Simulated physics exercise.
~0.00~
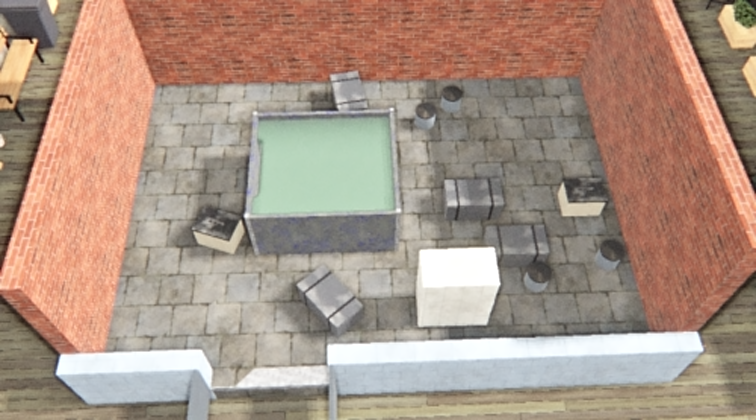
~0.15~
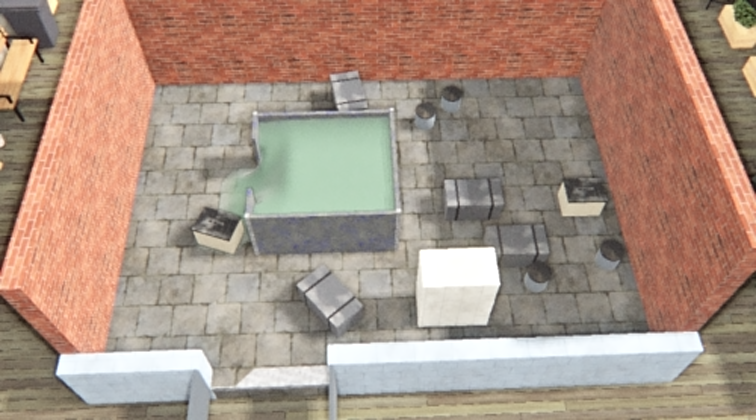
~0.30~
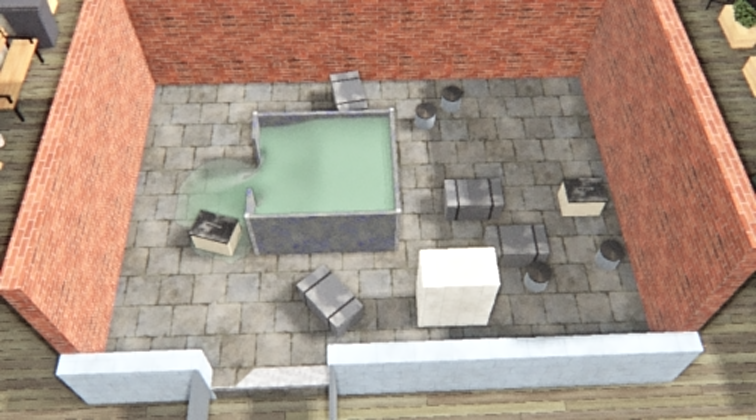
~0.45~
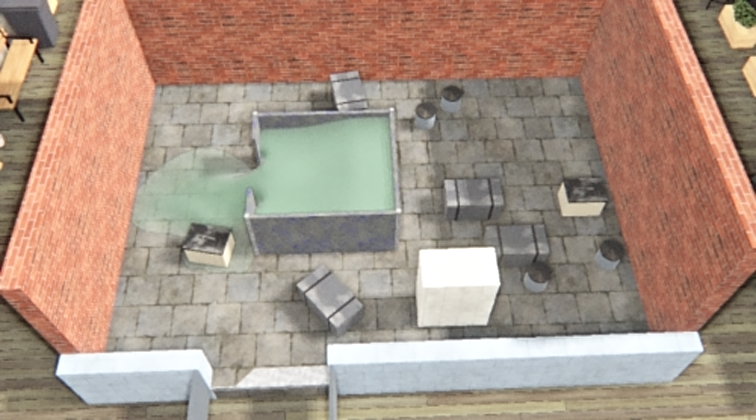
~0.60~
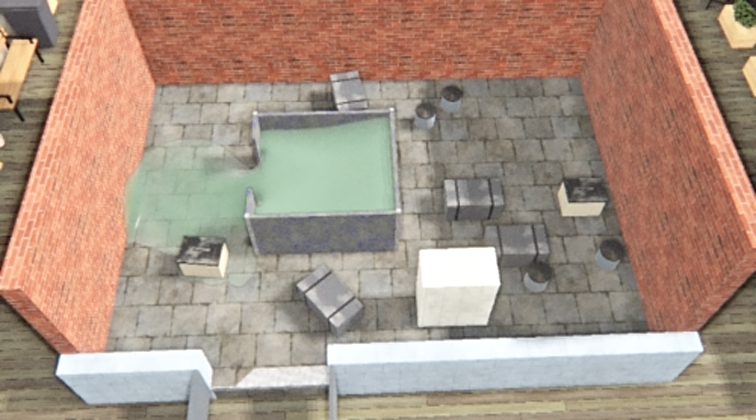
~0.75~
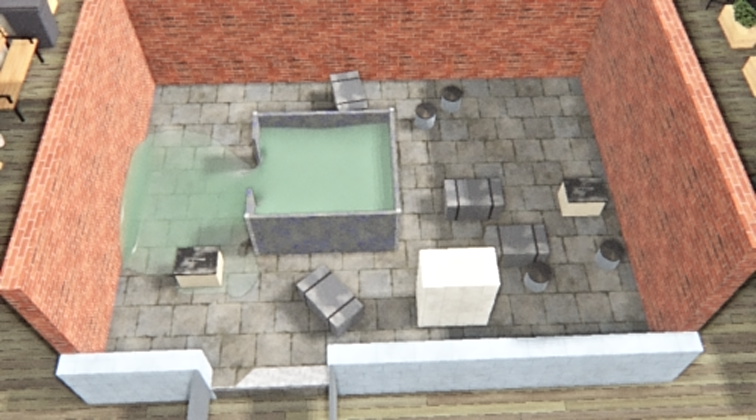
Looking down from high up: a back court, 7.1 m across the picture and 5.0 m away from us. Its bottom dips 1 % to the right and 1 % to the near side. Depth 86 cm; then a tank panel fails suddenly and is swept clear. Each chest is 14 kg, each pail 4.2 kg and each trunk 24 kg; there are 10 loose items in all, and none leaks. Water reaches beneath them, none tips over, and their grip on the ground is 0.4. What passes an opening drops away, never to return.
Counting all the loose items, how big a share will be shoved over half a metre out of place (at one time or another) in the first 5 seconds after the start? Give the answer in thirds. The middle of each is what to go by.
One to two thirds.
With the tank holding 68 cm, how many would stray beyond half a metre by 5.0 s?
5.
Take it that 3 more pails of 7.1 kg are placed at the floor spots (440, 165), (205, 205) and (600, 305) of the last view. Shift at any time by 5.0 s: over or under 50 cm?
Result, in sequence: Below the mark / above the mark / below the mark.
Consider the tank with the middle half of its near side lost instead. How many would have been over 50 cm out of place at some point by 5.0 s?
Then it comes to 4 of them.
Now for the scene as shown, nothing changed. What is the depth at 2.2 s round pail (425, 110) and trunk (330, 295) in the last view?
First roughly 0 cm, second roughly 0 cm.
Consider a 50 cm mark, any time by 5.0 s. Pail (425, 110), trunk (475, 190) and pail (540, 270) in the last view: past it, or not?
Well, in turn that's topping it, not reaching it, not reaching it.
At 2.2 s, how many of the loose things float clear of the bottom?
At that time, 0.
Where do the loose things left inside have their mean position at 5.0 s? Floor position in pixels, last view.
(508, 211).
After 1.1 s 1 of 10 are over 50 cm from their spots; 0 afloat.
After 2.2 s 1 of 10 are over 50 cm from their spots; 0 afloat.
After 3.5 s 3 of 10 are over 50 cm from their spots; 0 afloat.
After 5.0 s 5 of 10 are over 50 cm from their spots, and 5 have been at some point; 1 afloat.
